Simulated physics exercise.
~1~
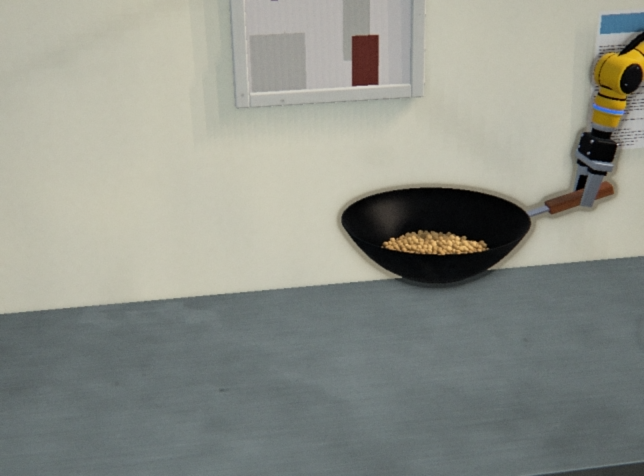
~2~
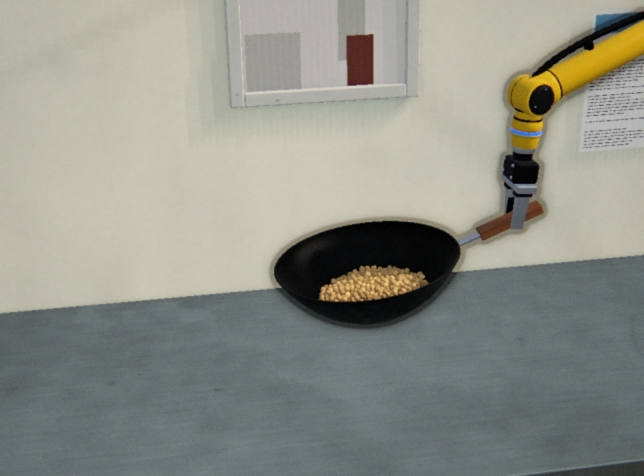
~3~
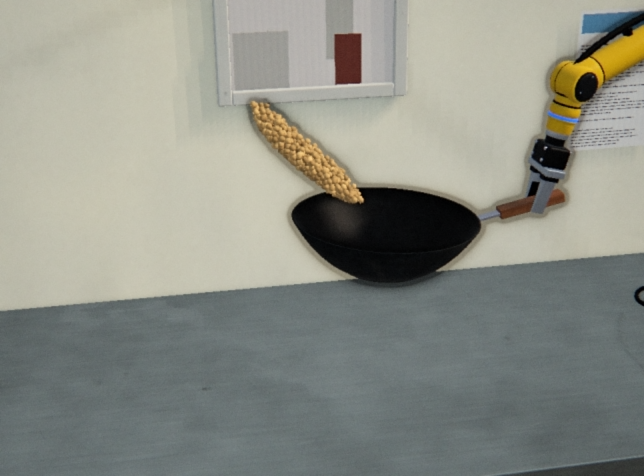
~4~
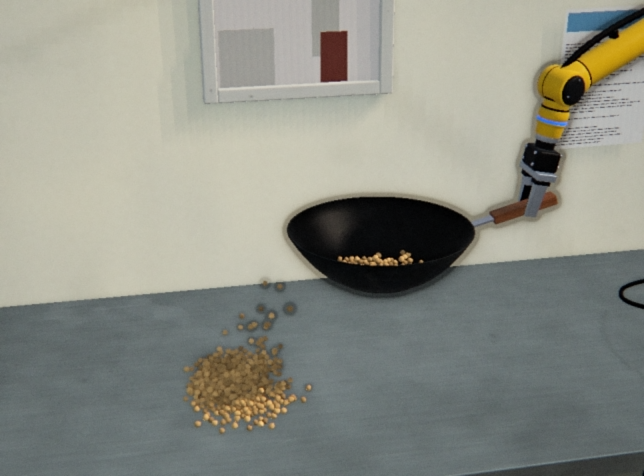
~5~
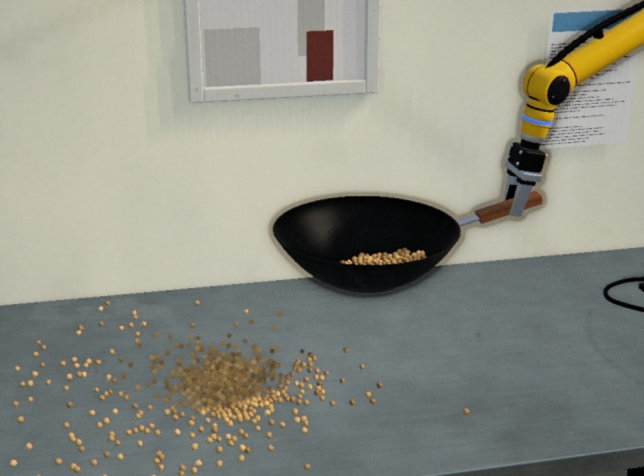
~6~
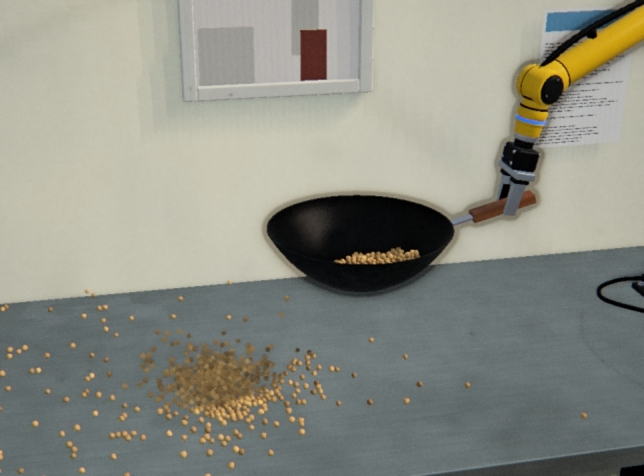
A robot arm tosses chickpeas from a black wok, and most scatter across the table.
